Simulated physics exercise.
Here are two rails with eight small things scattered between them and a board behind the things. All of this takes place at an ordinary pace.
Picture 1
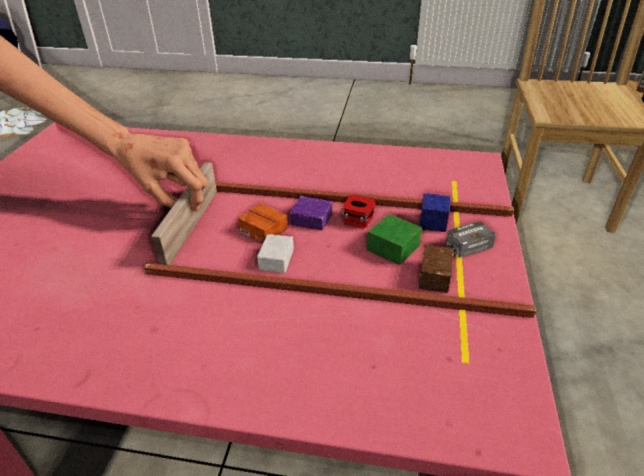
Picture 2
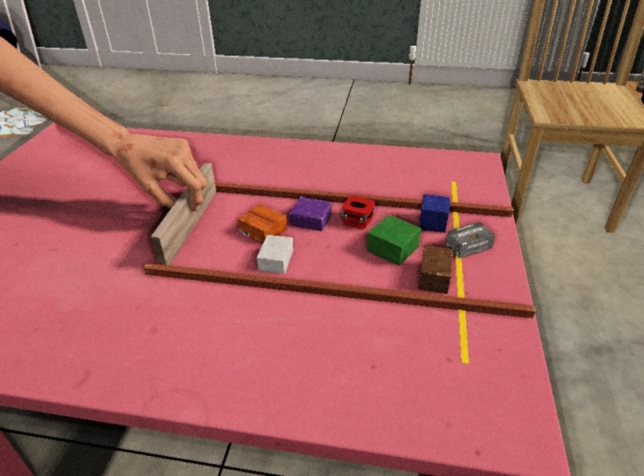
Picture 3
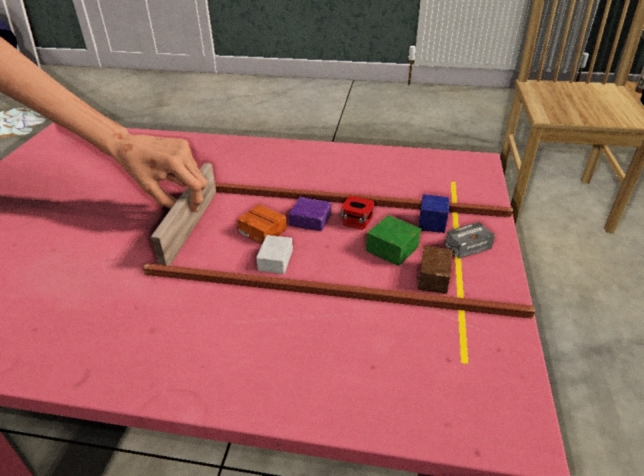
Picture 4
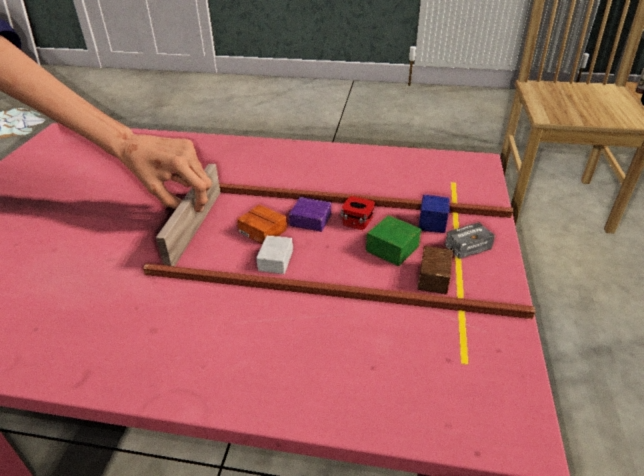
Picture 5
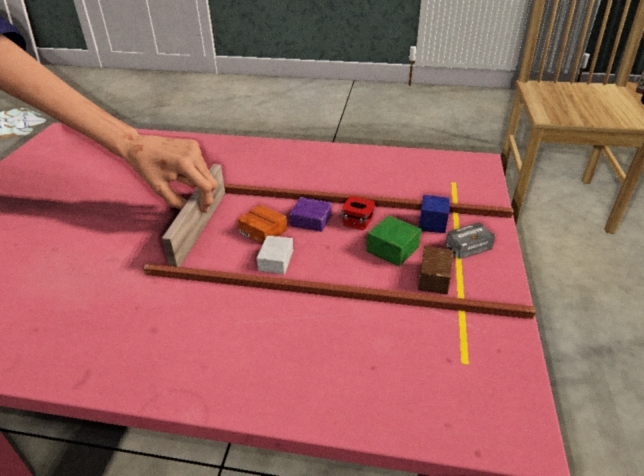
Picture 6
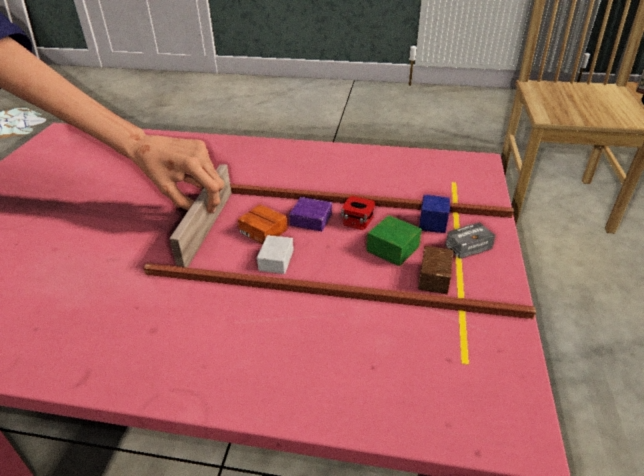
At first, a hand holds a wooden board upright at the left end of two rails on a pink table, with small colourful blocks and other objects scattered between them. Then the hand slides the board slightly to the right, still short of the objects, which stay where they are.
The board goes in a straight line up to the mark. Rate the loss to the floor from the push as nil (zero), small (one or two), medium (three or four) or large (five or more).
The loss is small.
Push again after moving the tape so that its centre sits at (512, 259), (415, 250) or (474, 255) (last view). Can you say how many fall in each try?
In order, the counts are 8, 0 and 4.
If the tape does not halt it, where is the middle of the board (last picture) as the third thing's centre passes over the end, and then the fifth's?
Roughly (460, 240) and then roughly (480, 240).
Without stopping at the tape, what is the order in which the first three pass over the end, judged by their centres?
The order is the grey box, then the blue block, then the green block.
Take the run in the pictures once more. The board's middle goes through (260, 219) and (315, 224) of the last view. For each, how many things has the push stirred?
Answer - first 1, then 4.
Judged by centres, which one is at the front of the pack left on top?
Result - the green block.
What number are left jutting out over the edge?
It's 2.
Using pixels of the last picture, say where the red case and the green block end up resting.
Final positions - red case around (509, 226), green block around (521, 249).
Soon after, none off yet; grey box at rest near (470, 240); brown block at rest near (436, 269); blue block at rest near (435, 214).
After that, none off yet; grey box displaced about its own width near (521, 245); brown block displaced a little near (462, 272); blue block displaced well along near (494, 218).
In the end, the number that fall off is one or two; gone, blue block and grey box.
